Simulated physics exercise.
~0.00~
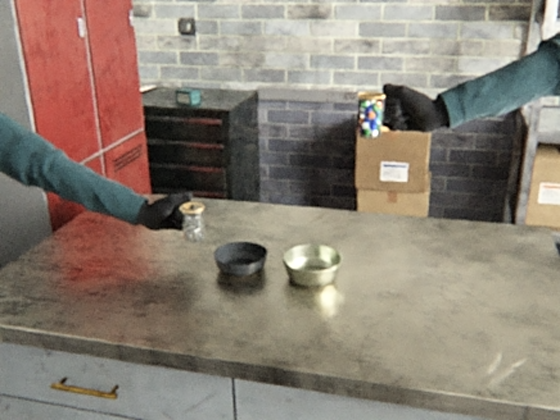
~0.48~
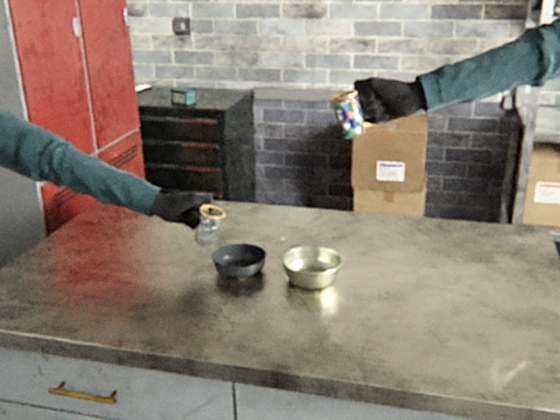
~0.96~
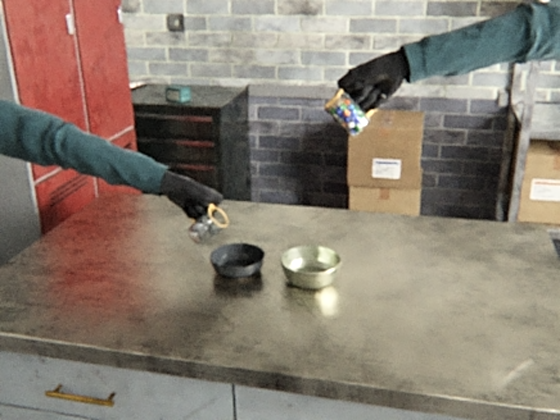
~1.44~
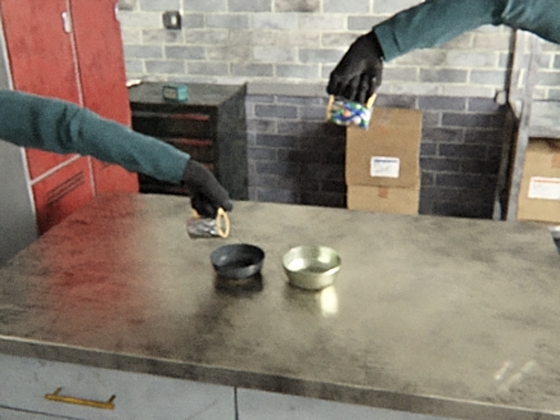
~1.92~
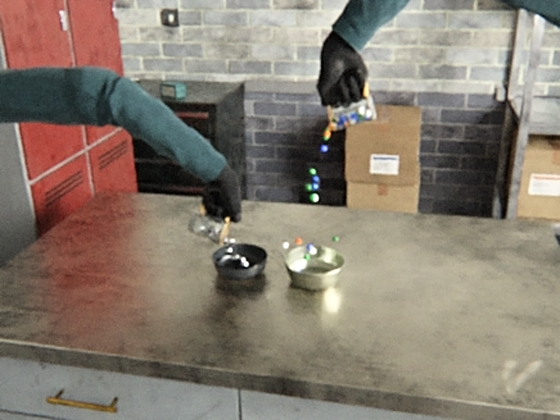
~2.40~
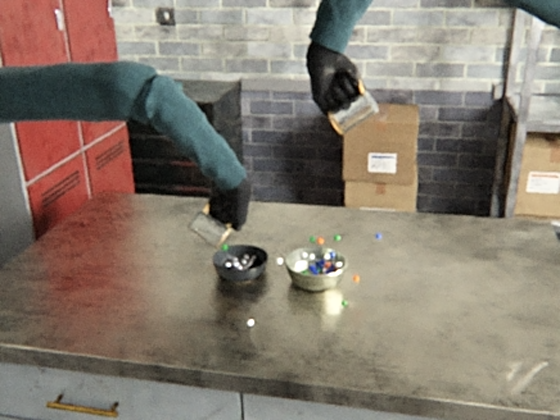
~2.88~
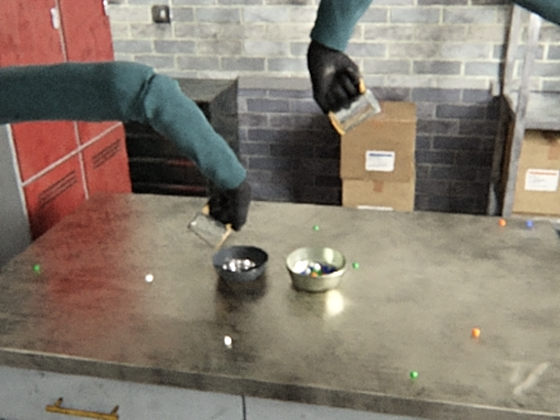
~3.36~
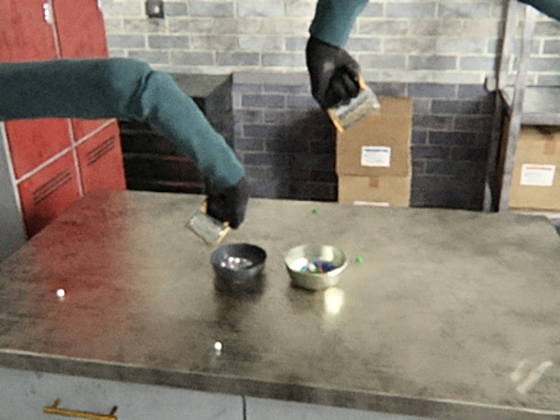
Two black-gloved hands tipped small clear cups over two dishes on a table, the right one from much higher. The left cup's pieces all ended up in the dark dish, while some of the right cup's colorful beads bounced out of the metal dish and scattered.
